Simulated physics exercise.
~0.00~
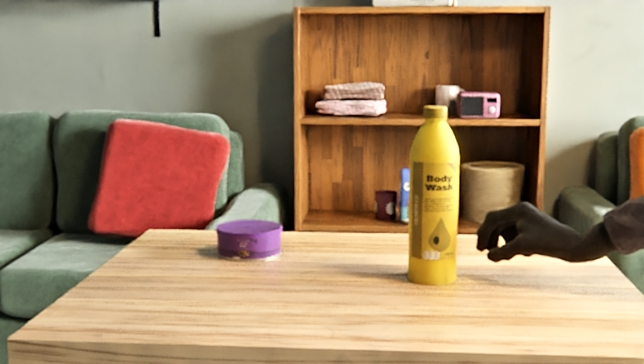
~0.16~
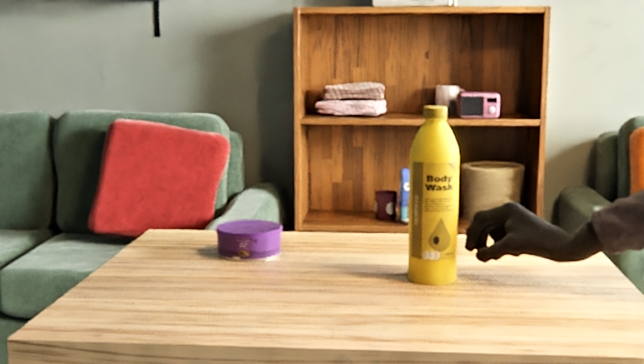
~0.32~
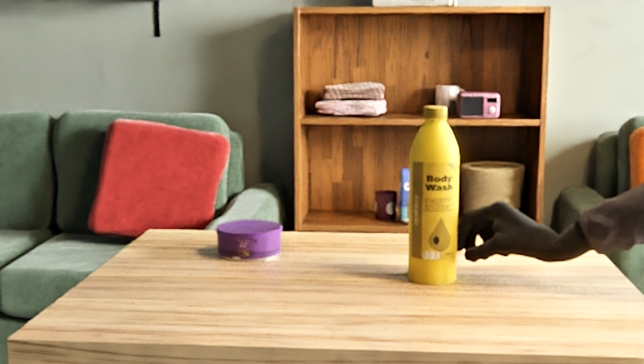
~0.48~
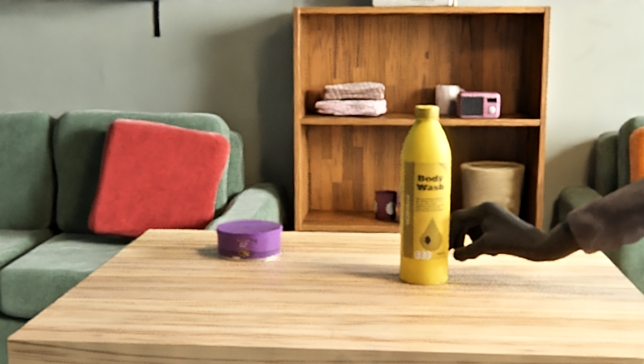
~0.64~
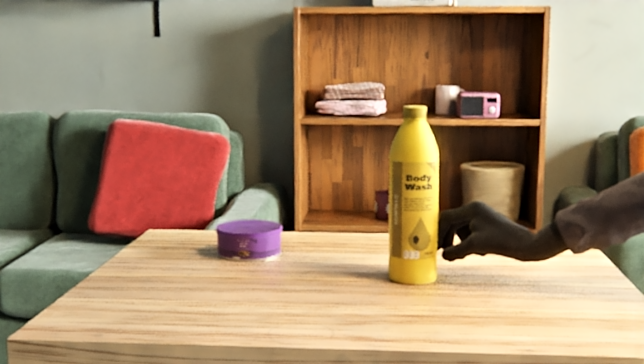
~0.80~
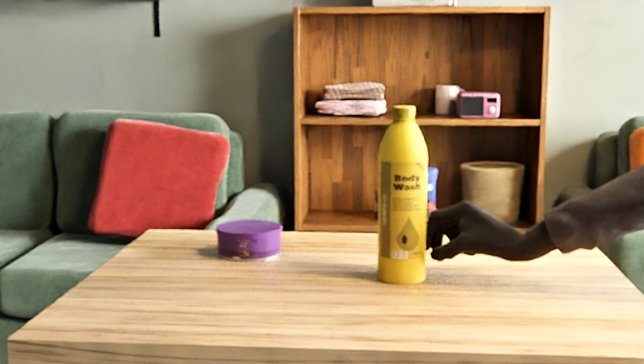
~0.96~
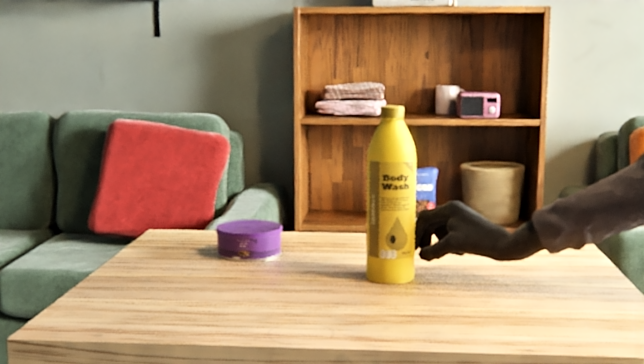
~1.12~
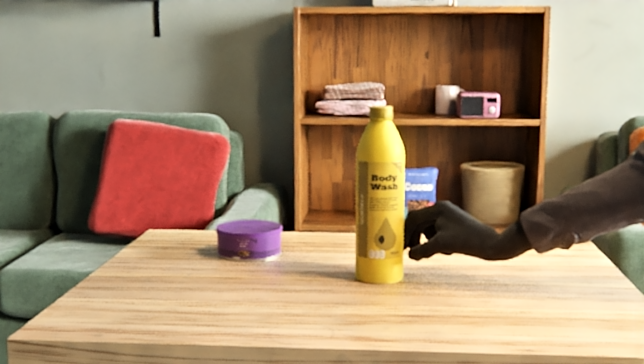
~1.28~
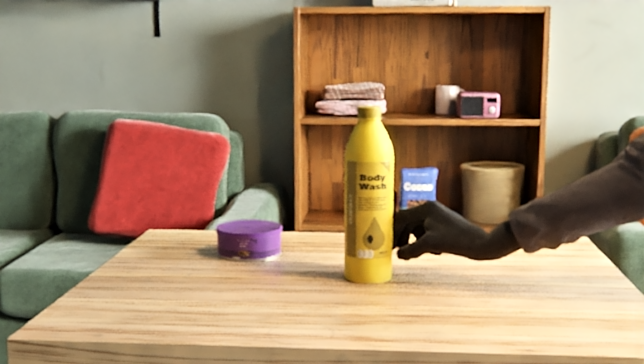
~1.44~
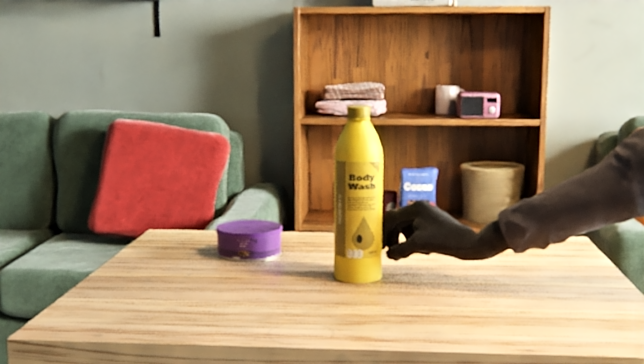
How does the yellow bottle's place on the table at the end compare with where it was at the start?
At the end the yellow bottle stands farther to the left on the table, closer to the purple tub than it was at the start.
